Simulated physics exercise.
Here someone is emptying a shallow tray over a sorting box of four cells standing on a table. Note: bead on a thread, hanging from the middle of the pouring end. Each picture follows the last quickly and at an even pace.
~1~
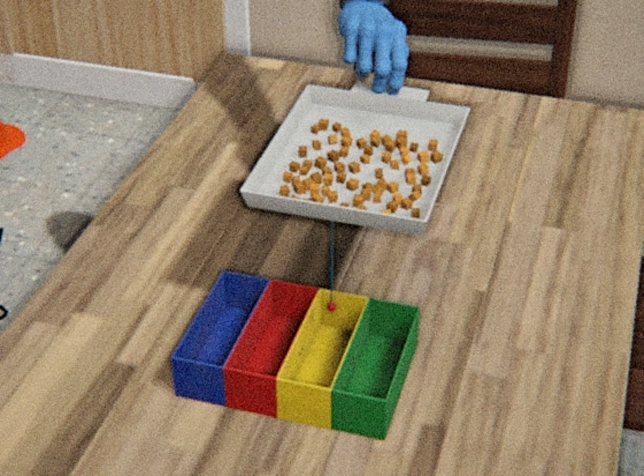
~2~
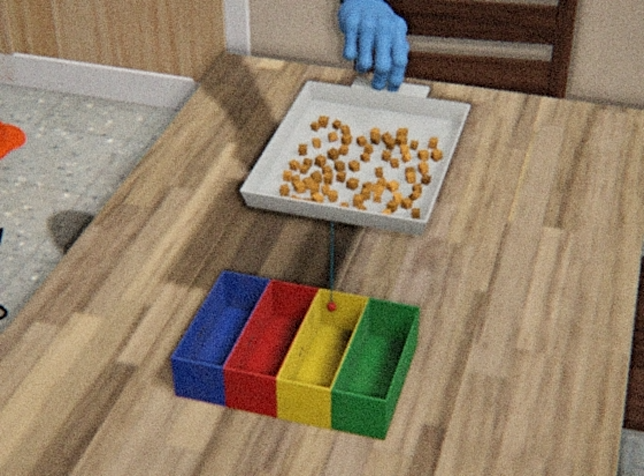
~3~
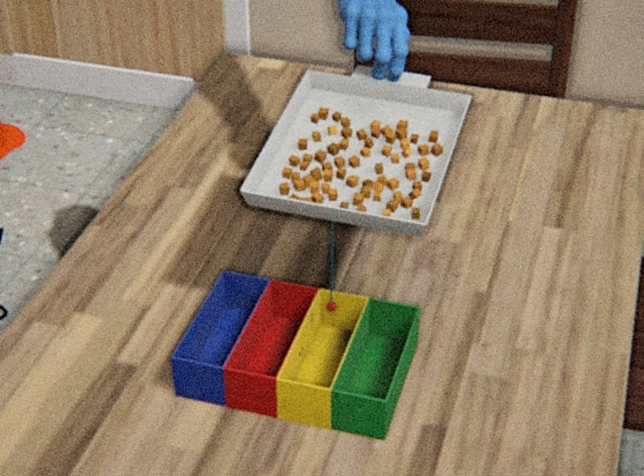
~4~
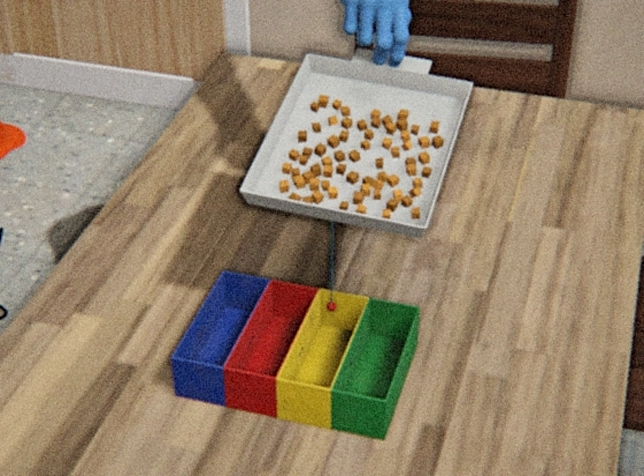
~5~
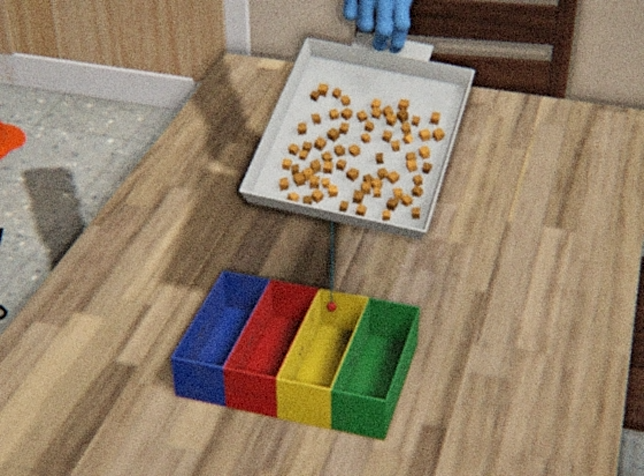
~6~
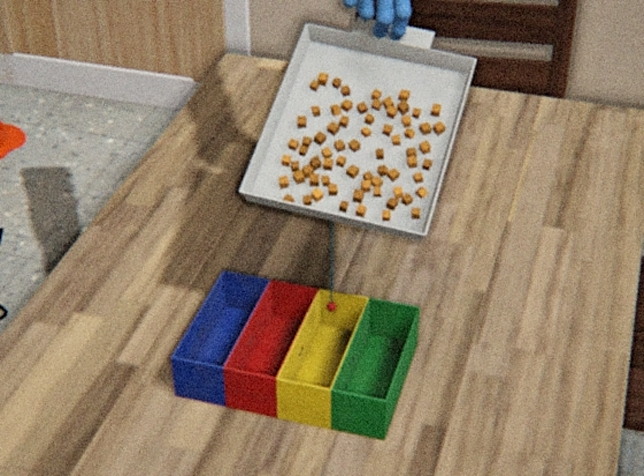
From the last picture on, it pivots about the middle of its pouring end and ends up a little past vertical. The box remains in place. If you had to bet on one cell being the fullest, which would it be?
I would bet on the green cell.
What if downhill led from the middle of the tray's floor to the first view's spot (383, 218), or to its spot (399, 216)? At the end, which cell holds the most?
The green cell; the cell in green.
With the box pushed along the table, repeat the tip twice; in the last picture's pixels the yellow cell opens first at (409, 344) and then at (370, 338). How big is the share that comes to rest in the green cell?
In order: 0 percent and 30 percent.
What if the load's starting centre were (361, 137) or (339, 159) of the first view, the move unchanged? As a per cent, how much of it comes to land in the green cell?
Roughly 40 % and then 40 %.
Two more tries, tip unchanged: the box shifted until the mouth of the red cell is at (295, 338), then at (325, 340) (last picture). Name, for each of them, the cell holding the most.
Case 1 - the green cell; case 2 - the yellow cell.
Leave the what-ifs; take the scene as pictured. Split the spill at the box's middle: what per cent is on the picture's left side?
Near 0 %.
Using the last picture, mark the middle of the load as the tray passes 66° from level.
The middle of the pieces shows up near (369, 205).
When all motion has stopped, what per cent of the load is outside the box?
Estimated share: About 20 %.
Soon, tray tipped steeply; all on the tray.
A while on, tray tipped past a quarter turn; most on the tray; a small part in the green cell; a stray few in the yellow cell; a small part falling or outside the box.
Towards the end, tray tipped past a quarter turn; about half in the green cell; about a third in the yellow cell; a small part in the red cell; about a quarter falling or outside the box.
Finally, tray tipped past a quarter turn; about half in the green cell; about a third in the yellow cell; a small part in the red cell; none in the blue cell; about a quarter outside the box.
